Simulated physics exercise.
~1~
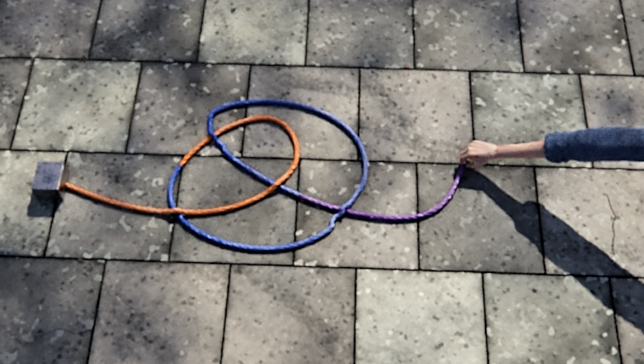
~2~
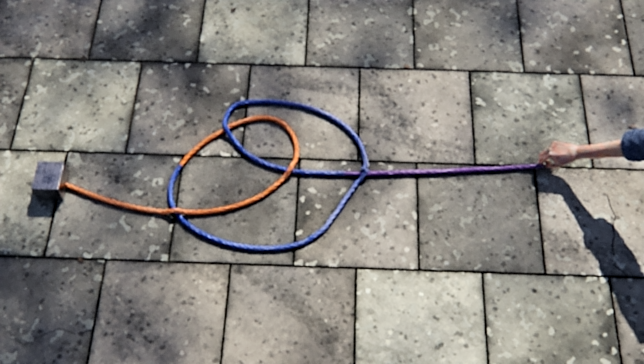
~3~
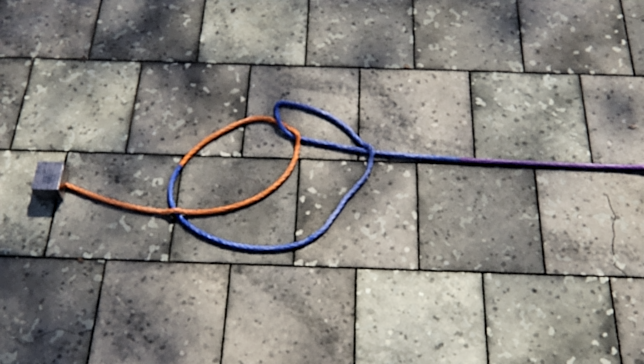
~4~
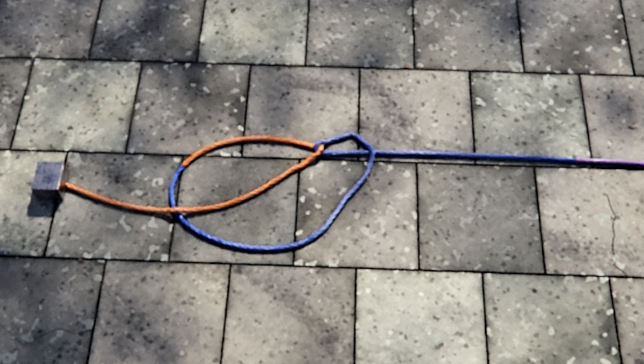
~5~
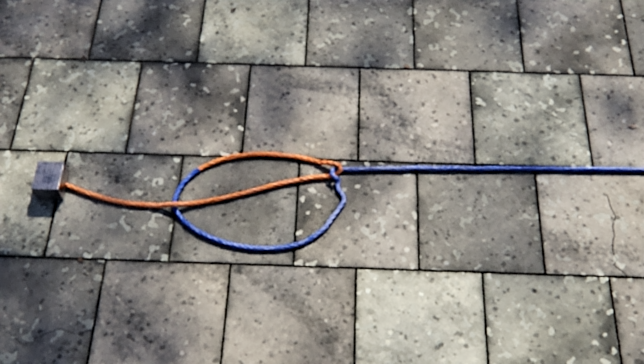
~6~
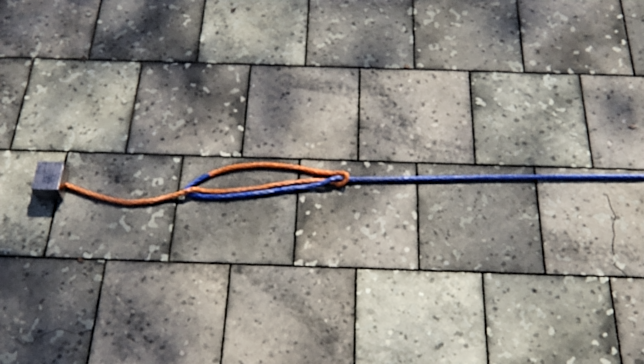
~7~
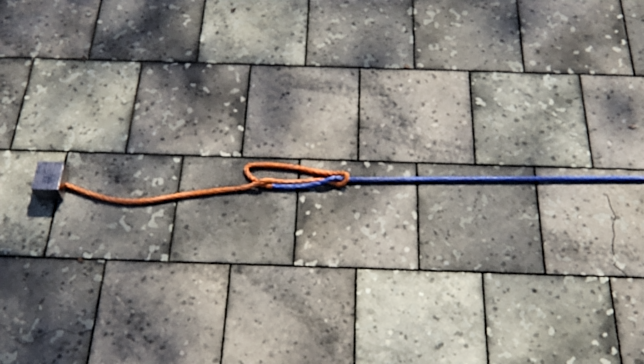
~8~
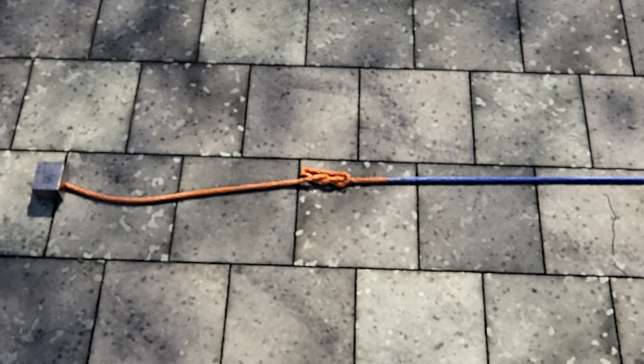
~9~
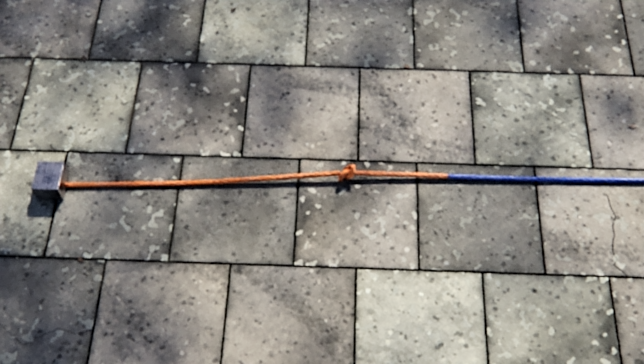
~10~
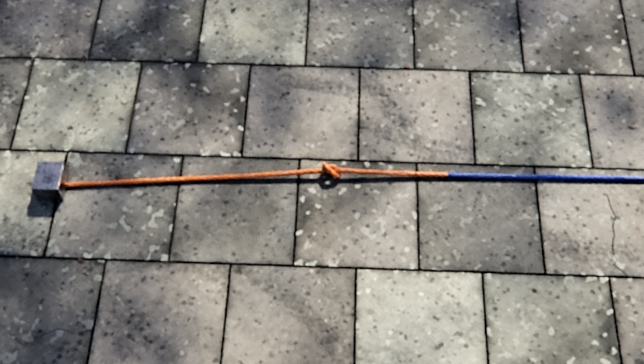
A looped orange, blue and purple rope, fixed to a small block on the paving, was pulled to the right by a hand, its loops shrinking until they cinched into a small orange knot in the nearly straight, taut line.
